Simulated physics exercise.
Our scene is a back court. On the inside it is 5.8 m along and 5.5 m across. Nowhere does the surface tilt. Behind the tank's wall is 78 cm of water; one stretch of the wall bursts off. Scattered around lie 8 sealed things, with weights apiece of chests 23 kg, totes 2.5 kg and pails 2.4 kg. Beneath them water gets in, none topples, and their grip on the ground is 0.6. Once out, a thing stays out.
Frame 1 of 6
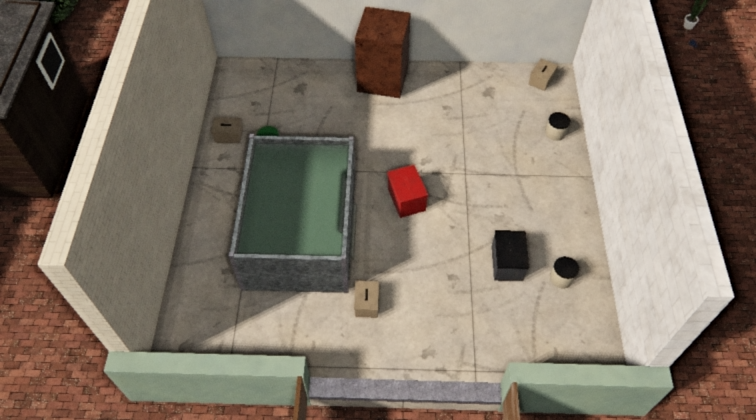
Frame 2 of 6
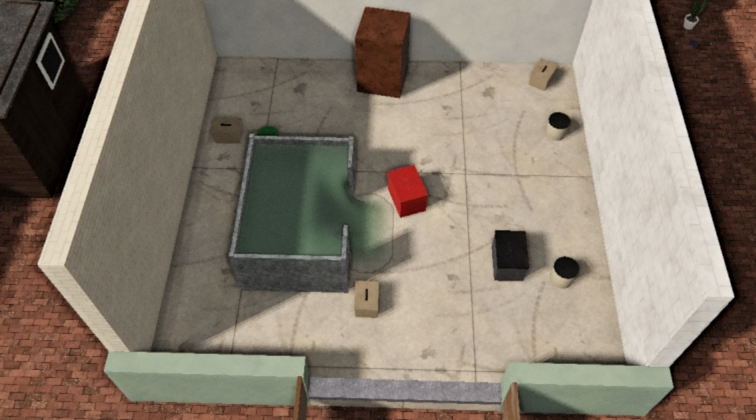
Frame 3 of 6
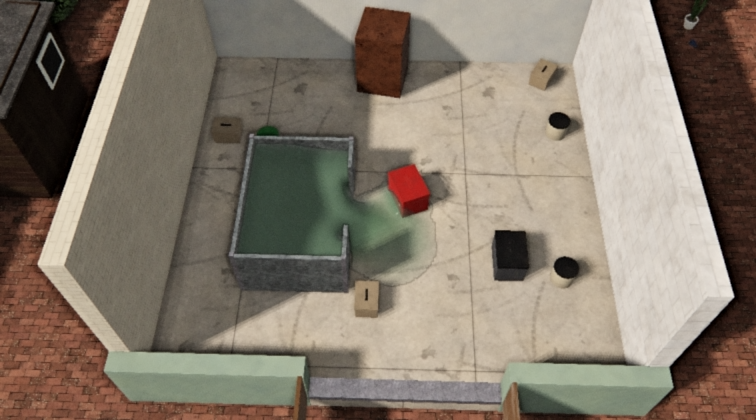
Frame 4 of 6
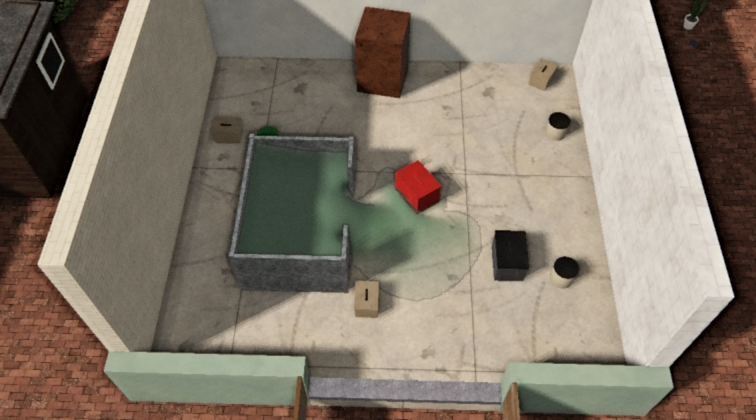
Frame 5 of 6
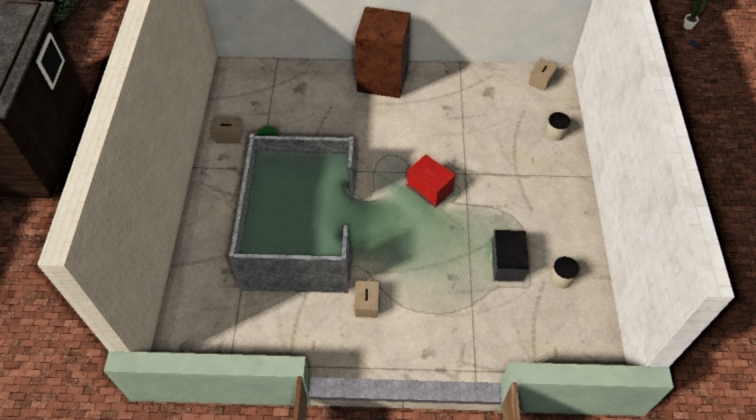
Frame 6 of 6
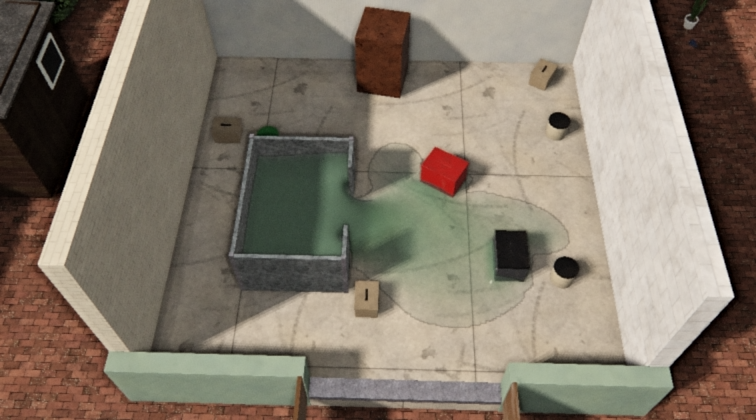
Green water poured through a gap in the right side of a walled tank and spread across the flat courtyard floor, then pushed a red box a short way right, while the other objects stayed put.
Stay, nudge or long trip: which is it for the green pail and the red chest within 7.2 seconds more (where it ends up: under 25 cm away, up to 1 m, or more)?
In short, green pail gets shoved a short way; red chest gets moved a long way.
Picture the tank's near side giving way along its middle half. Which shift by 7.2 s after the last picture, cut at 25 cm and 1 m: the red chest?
I'd expect the red chest to have remained in place.
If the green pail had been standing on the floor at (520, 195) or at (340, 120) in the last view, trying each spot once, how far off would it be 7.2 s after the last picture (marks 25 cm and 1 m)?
Swept far; nearly still.
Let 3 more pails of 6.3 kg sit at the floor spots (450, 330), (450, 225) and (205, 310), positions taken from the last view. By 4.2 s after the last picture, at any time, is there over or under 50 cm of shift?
One by one: Beyond the mark, beyond the mark, below the mark.
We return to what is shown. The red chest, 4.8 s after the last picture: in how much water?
Somewhere close to 9 cm.
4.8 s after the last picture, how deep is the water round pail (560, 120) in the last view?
7 cm.
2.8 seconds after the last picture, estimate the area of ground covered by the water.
I'd put it close to 19 m2.
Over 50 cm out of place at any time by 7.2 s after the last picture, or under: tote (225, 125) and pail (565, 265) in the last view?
First one stayed inside, second one went too far.
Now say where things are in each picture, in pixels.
The green pail at (268, 134) rests on the ground; the red chest at (408, 183), on the bottom; water covers 2.4 m2; 0 of 8 have shifted, in the first picture.
The green pail at (268, 134), on the bottom; the red chest at (408, 183), on the bottom; 3.0 m2 under water; 0 of 8 have shifted, in the second picture.
The green pail at (268, 134), on the bottom; the red chest at (409, 183) rests on the ground; 3.7 m2 under water; 0 of 8 have shifted, in the third picture.
The green pail at (268, 134) rests on the ground; the red chest at (418, 179), on the bottom, 16 cm from its start; 4.6 m2 under water; 1 of 8 have shifted, in the fourth picture.
The green pail at (268, 134) rests on the ground; the red chest at (431, 173), on the bottom, 38 cm from its start; water covers 5.7 m2; 1 of 8 have shifted, in the fifth picture.
The green pail at (268, 134), on the bottom; the red chest at (445, 164) rests on the ground, 63 cm from its start; water covers 7.4 m2; 1 of 8 have shifted, in the sixth picture.
Then, 0.9 s after the last picture the green pail is near (268, 134), 0.0 m from its start, aground; the red chest is near (495, 110), 1.9 m from its start, aground; 0 of 8 are out; 2 afloat.
Then, 2.8 s after the last picture the green pail is near (268, 134), 0.0 m from its start, aground; the red chest is near (508, 91), 2.3 m from its start, aground; 0 of 8 are out; 3 afloat.
Then, 4.8 s after the last picture the green pail is near (268, 134), 0.0 m from its start, aground; the red chest is near (508, 91), 2.3 m from its start, aground; 1 of 8 are out; 1 afloat.
Then, 7.2 s after the last picture the green pail is near (247, 118), 0.5 m from its start, aground; the red chest is near (508, 90), 2.3 m from its start, aground; 1 of 8 are out; 3 afloat.
